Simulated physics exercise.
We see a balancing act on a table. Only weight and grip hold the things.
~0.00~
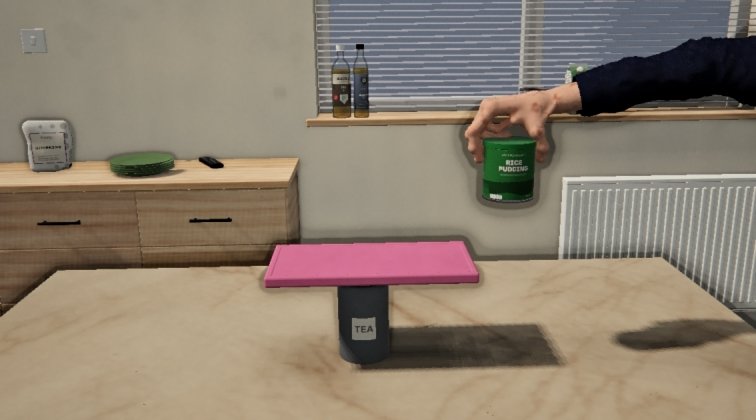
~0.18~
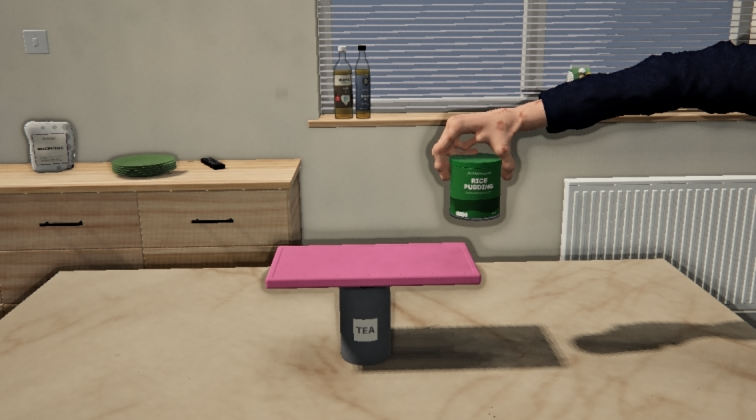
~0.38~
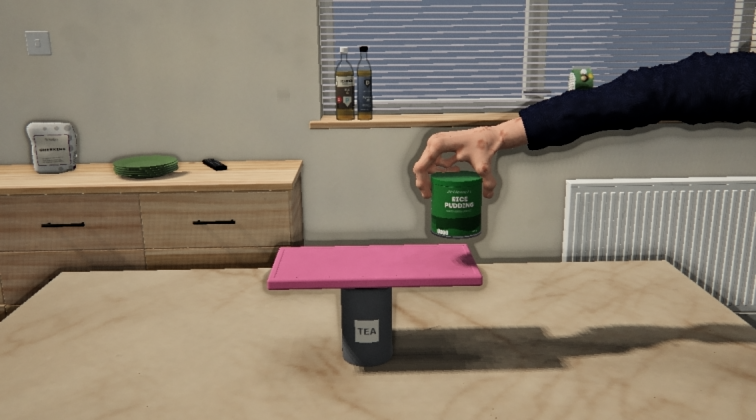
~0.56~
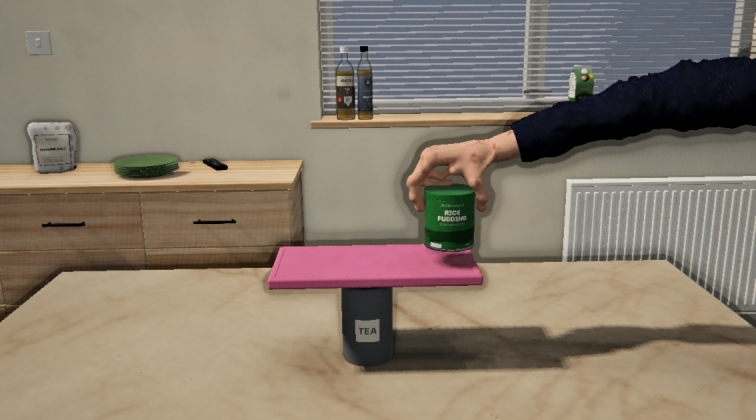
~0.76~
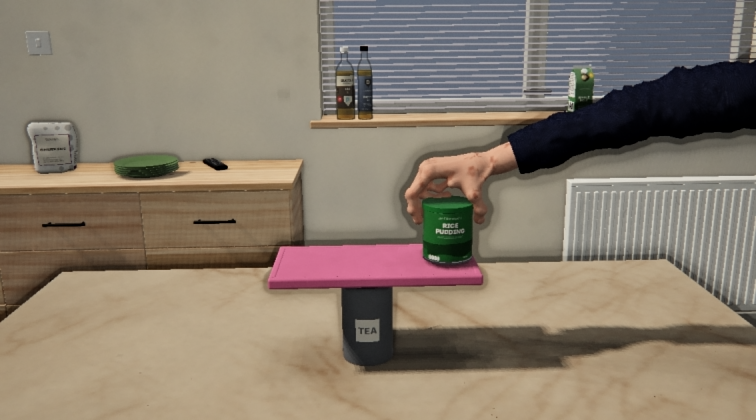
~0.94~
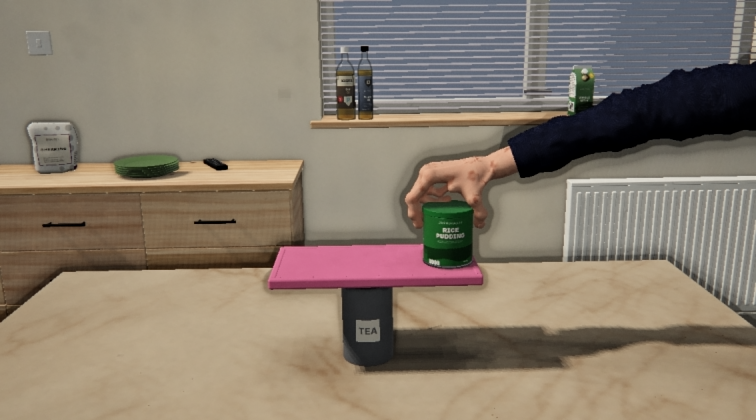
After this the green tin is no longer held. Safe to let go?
Outcome: The stack comes apart.
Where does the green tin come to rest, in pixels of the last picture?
Around (528, 336).
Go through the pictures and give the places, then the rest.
In the first picture, coming down; green tin (509, 169); grey jar (364, 311).
In the second picture, coming down; green tin (475, 186); grey jar (365, 312).
In the third picture, coming down; green tin (456, 204); grey jar (367, 314).
In the fourth picture, coming down; green tin (450, 217); grey jar (367, 313).
In the fifth picture, coming down; green tin (448, 229); grey jar (367, 313).
In the sixth picture, set down, still held; green tin (448, 234); grey jar (368, 313).
Around 1.24 s, green tin now fallen; pink lid rocked 30° from its first pose.
Around 1.34 s, pink lid rocked 56° from its first pose.
Around 1.44 s, pink lid rocked 70° from its first pose.
Around 1.84 s, pink lid now fallen.
Finally (3.5 s), fallen, green tin and pink lid; grey jar still in place. Final places as the last picture's camera would see them, green tin near (527, 336). The stack gives way.
